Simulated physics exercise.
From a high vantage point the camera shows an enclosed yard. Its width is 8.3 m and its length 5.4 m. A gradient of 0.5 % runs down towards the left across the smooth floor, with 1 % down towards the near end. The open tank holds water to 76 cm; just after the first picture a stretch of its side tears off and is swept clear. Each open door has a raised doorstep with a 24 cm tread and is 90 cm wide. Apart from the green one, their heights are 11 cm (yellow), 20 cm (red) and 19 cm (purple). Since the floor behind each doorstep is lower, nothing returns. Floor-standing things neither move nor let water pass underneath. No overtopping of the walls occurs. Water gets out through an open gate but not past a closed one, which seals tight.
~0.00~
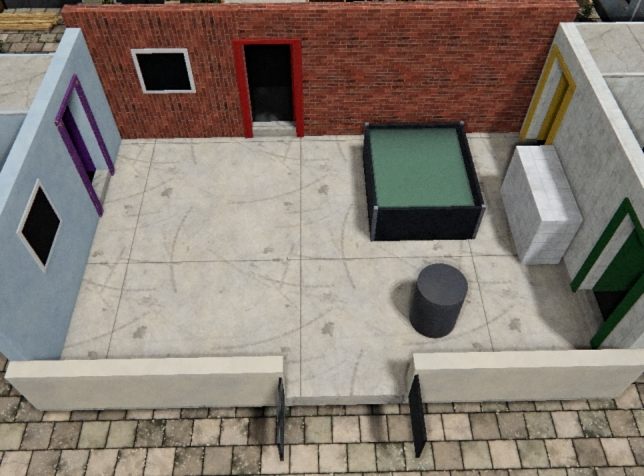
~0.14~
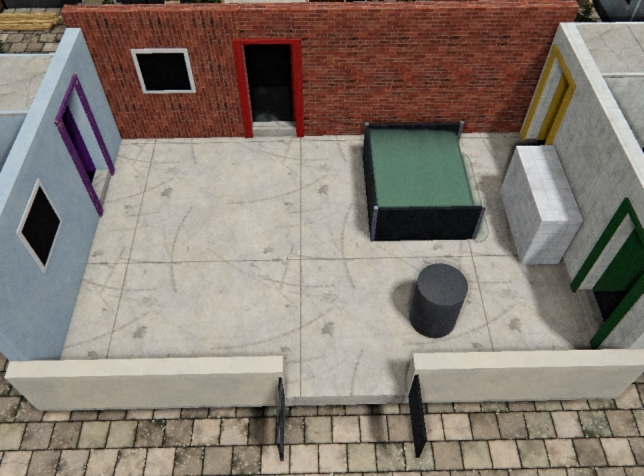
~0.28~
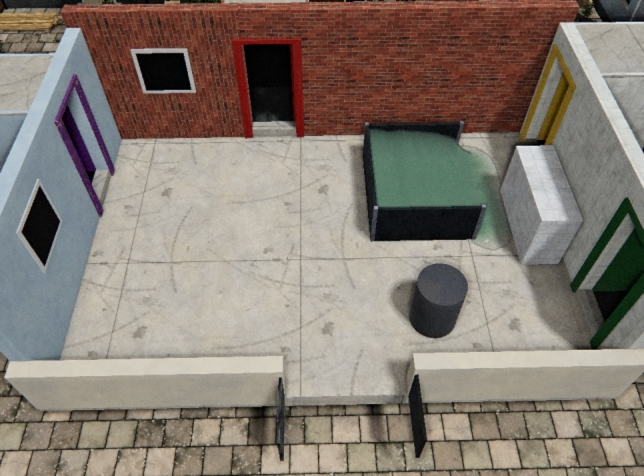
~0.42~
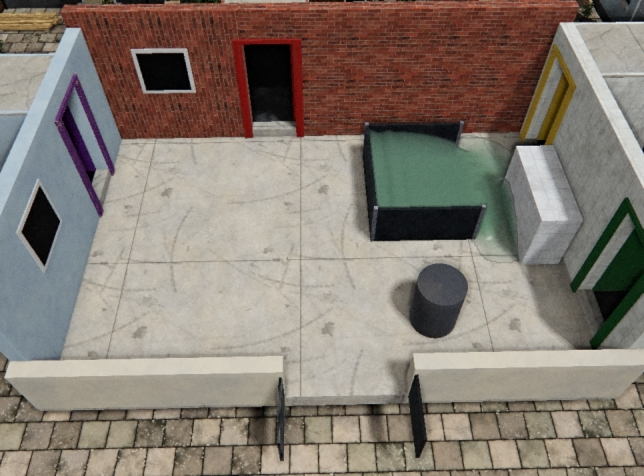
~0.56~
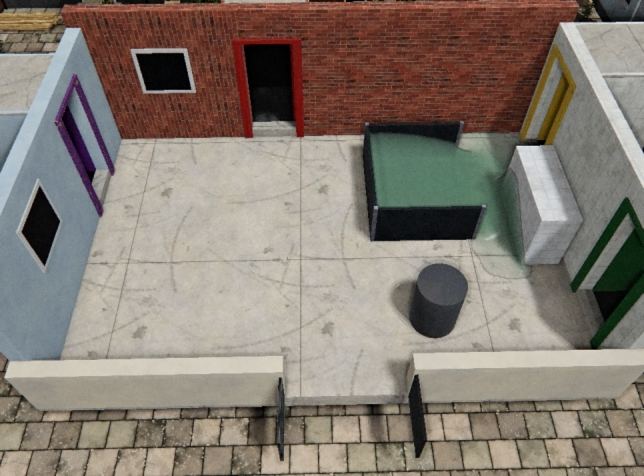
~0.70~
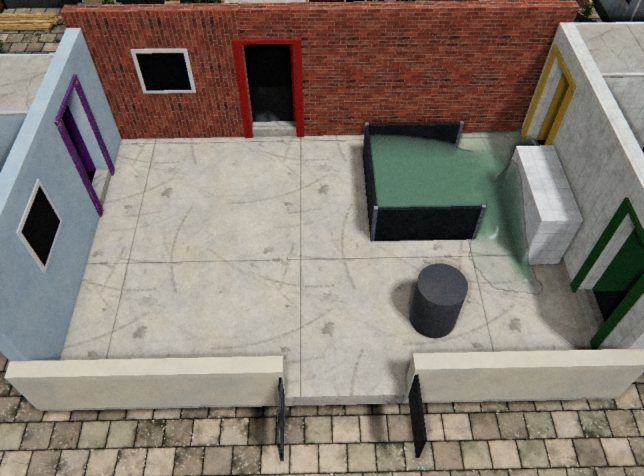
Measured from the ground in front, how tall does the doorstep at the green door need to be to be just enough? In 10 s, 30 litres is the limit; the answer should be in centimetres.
It needs to be about 8.5 cm tall.
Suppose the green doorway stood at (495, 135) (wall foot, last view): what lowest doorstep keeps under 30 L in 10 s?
About 32 cm.
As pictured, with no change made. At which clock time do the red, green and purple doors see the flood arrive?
For red it's 3.2 s, for green 1.1 s, and for purple 5.5 s.
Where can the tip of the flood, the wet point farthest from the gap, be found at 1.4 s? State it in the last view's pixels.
Near pixel (568, 375).
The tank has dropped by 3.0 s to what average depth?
Roughly 19 cm.
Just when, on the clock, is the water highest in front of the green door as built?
Peak time: Around 5.5 s.
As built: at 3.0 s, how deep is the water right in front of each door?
Depths in cm: Yellow 24, red 0, green 7, purple 0.
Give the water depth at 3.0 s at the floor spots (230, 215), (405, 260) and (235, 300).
0, 1 and 0 cm, respectively.
After 1.4 s water covers 20 % of the floor, deepest (53 cm) near (522, 138); 4 cm at the green door, 0 litres in over its 12 cm doorstep.
After 3.0 s water covers 35 % of the floor, deepest (26 cm) near (489, 176); 7 cm at the green door, 0 litres in over its 12 cm doorstep.
After 10.0 s water covers 90 % of the floor, deepest (12 cm) near (102, 386); 8 cm at the green door, 9 litres in over its 12 cm doorstep.
At the green door as built, the water arrived by 1.2 s and peaked near 13 cm at 5.6 s.
Run again over the same 10 s with other heights there, 52 litres in over 7 cm, 22 litres over 9.5 cm. The limit of 30 litres is kept from about 8.5 cm up.
